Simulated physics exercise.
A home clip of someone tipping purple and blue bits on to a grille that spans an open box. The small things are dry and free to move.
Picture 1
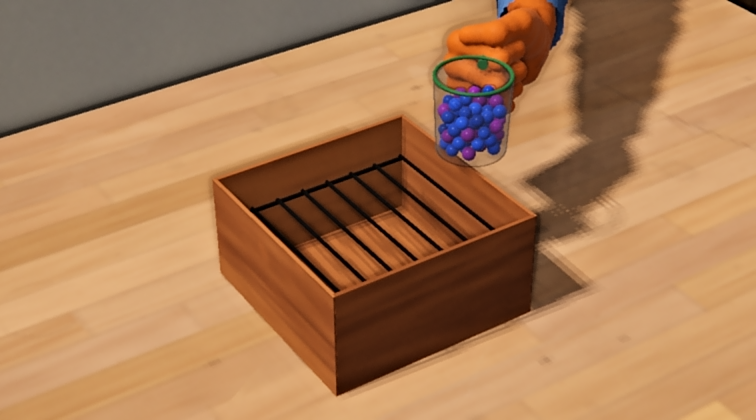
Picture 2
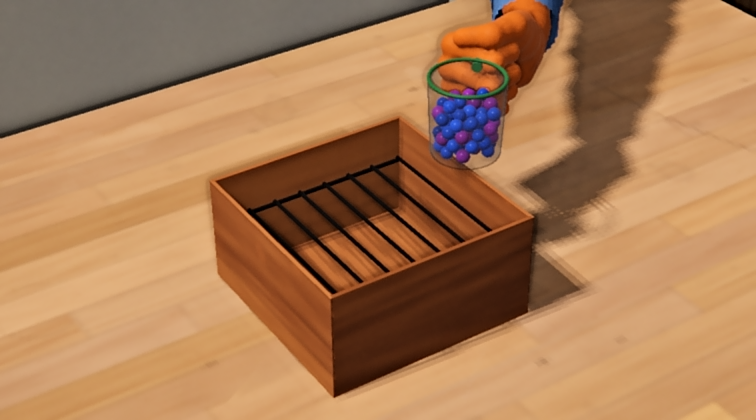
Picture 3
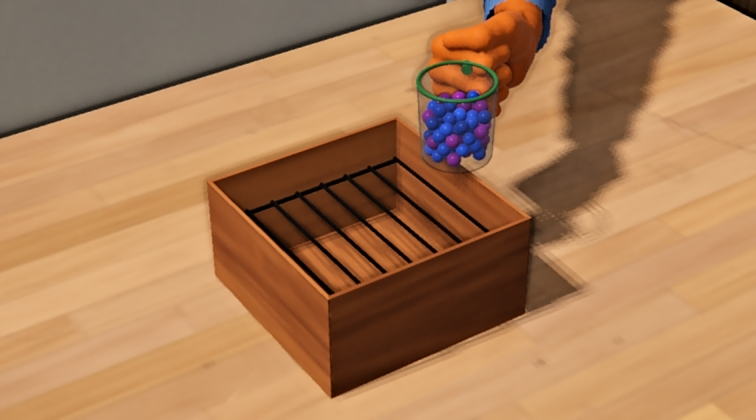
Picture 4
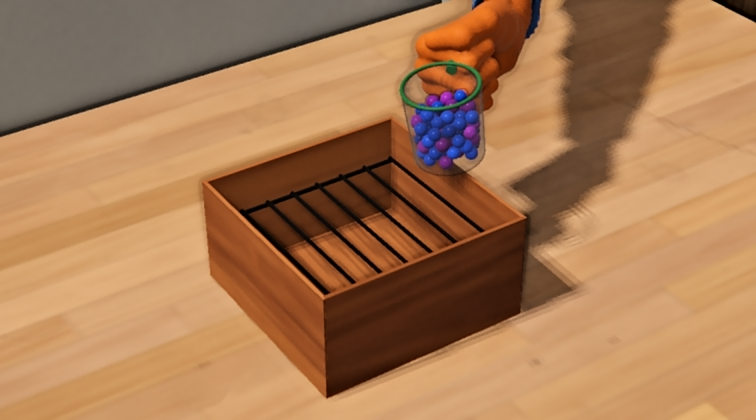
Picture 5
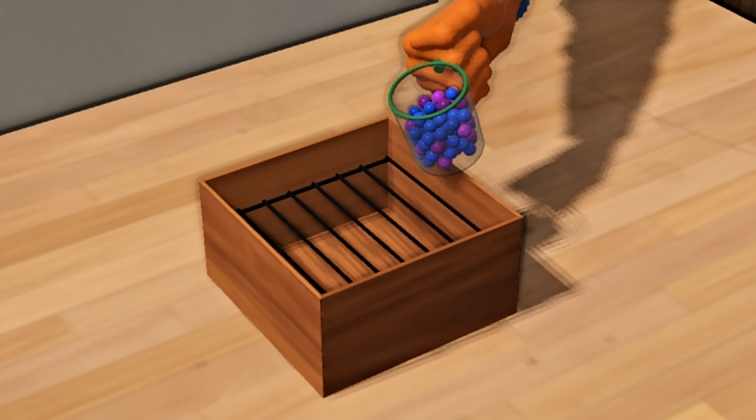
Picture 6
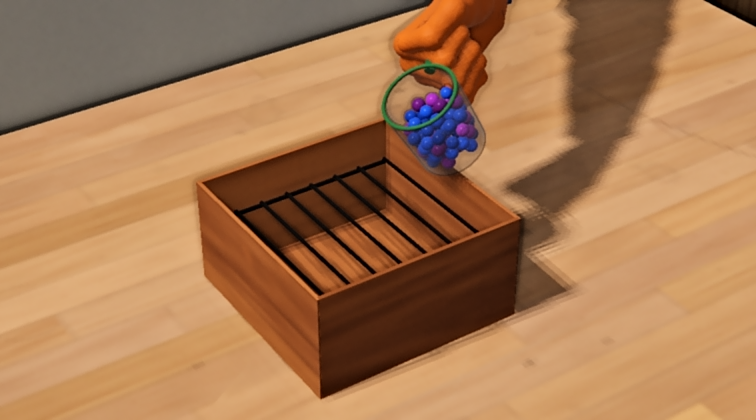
An orange-gloved hand moving a clear cup of blue and purple balls left, then tilting it above a wooden box with black wires.
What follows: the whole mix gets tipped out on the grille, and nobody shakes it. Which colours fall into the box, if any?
In the end the purple ones pass the rack, and the blue ones pass the rack.
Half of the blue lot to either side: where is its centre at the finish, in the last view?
Around (355, 295).
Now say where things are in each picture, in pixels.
In the first picture, cup near (472, 112), upright; rack near (333, 252), 8 wires across; purple wooden balls near (472, 127), narrower than the gaps; blue sweets near (472, 126), narrower than the gaps.
In the second picture, cup near (467, 115), upright; blue ones near (466, 128).
In the third picture, cup near (457, 118), upright; purple ones near (457, 132).
In the fourth picture, cup near (445, 120), tipped 9°; blue ones near (447, 132).
In the fifth picture, cup near (439, 121), tipped 20°; purple ones near (445, 129).
In the sixth picture, cup near (437, 122), tipped 31°; rack near (317, 255); purple ones near (446, 127); blue ones near (443, 130).
Then, 0.28 s on from there, purple ones, the whole lot in the cup; blue ones, the whole lot in the cup.
Then, 0.64 s on from there, purple ones, the whole lot in the cup; blue ones, the whole lot in the cup.
Then, 1.03 s on from there, purple ones, near half in the cup, near a quarter on or over the wires, near a quarter under the rack; blue ones, near a third in the cup, near a third on or over the wires, near a quarter under the rack.
In the end, purple ones, the whole lot under the rack; blue ones, the whole lot under the rack.
